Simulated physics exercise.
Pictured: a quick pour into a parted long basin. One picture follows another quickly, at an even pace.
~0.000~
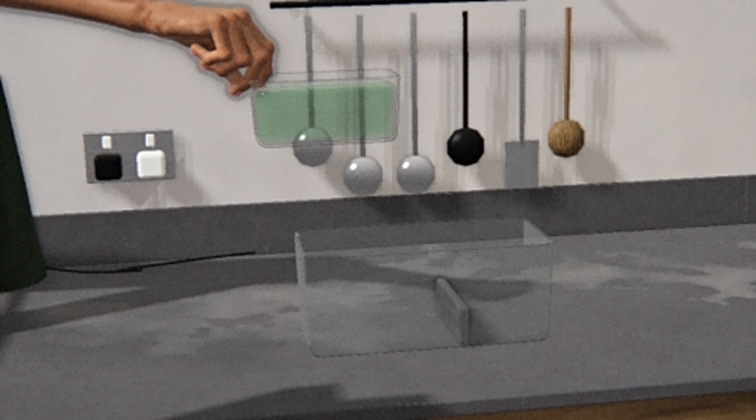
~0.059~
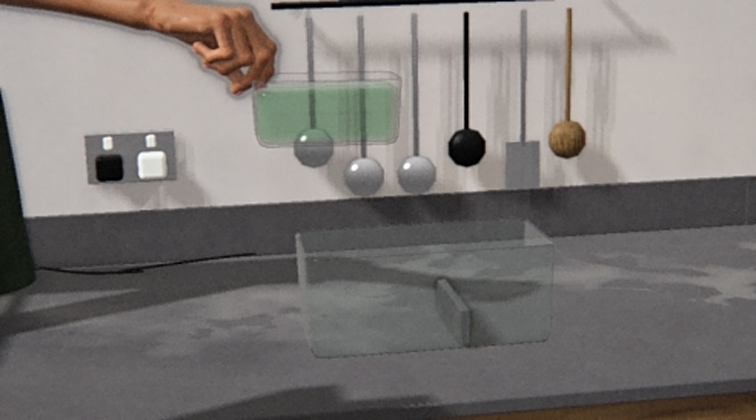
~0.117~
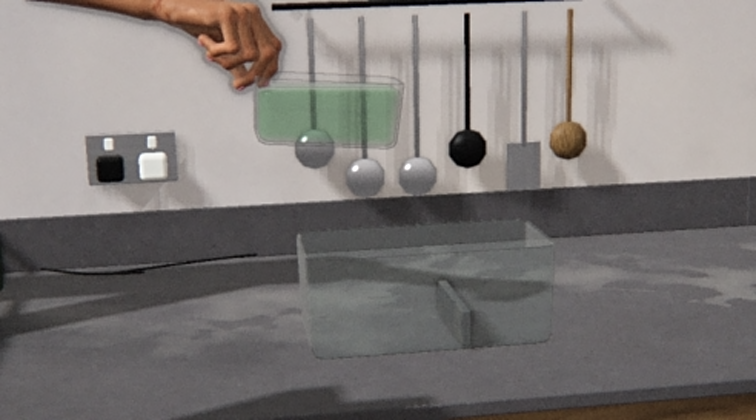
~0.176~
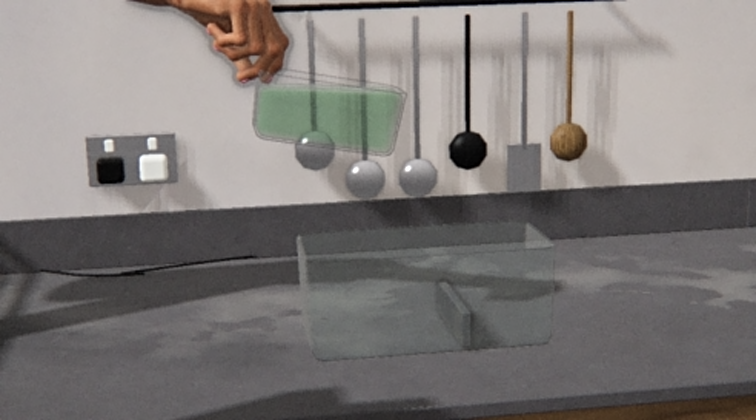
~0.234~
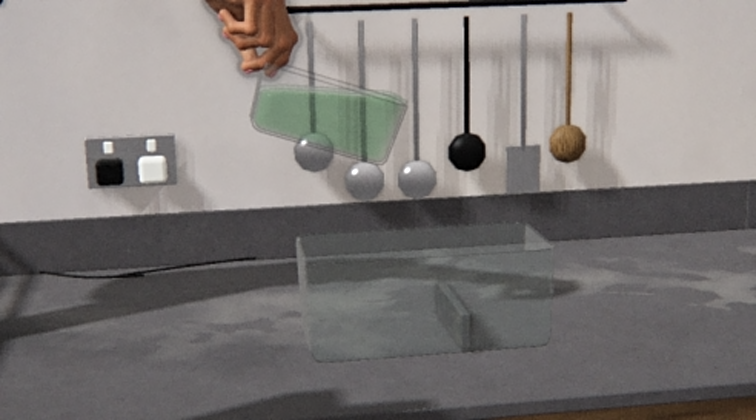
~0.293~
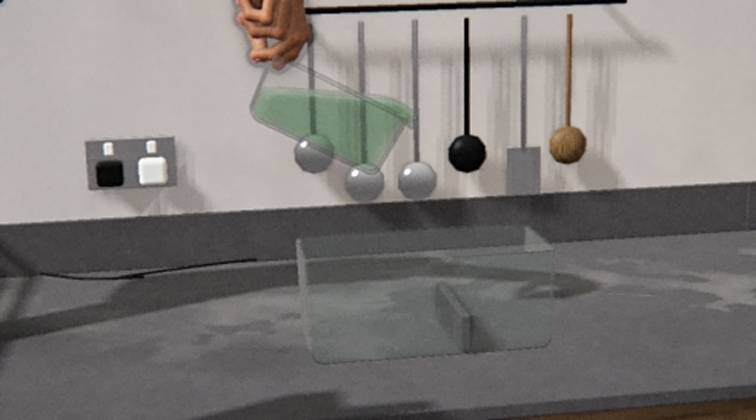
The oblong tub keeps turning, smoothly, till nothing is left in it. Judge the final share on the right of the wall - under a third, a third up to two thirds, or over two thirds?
At least a third, at most two thirds.
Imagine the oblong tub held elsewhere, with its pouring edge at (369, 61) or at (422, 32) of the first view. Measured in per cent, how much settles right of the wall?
Roughly 35 % the first time and roughly 55 % the second.
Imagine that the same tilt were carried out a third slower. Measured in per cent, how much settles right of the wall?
Near 60 in a hundred.
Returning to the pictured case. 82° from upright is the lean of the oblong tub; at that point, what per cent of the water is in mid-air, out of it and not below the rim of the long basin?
About 50 %.
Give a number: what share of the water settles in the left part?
That works out near 45 in every hundred.
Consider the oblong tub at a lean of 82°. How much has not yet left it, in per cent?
Amount still in: Approx. 25 %.
A moment on, the oblong tub is tipped on its side and 23 per cent is still to pour, 2 is left of the wall and 26 right of it.
Next, the oblong tub is tipped on its side and 6 per cent is still to pour, 27 is left of the wall and 55 right of it.
Then the oblong tub is tipped on its side and 1 per cent is still to pour, 39 is left of the wall and 50 right of it.
Later the oblong tub is tipped on its side and 0 per cent is still to pour, 43 is left of the wall and 49 right of it.
Finally, 43 per cent lies left of the wall, 49 right of it and 8 outside.
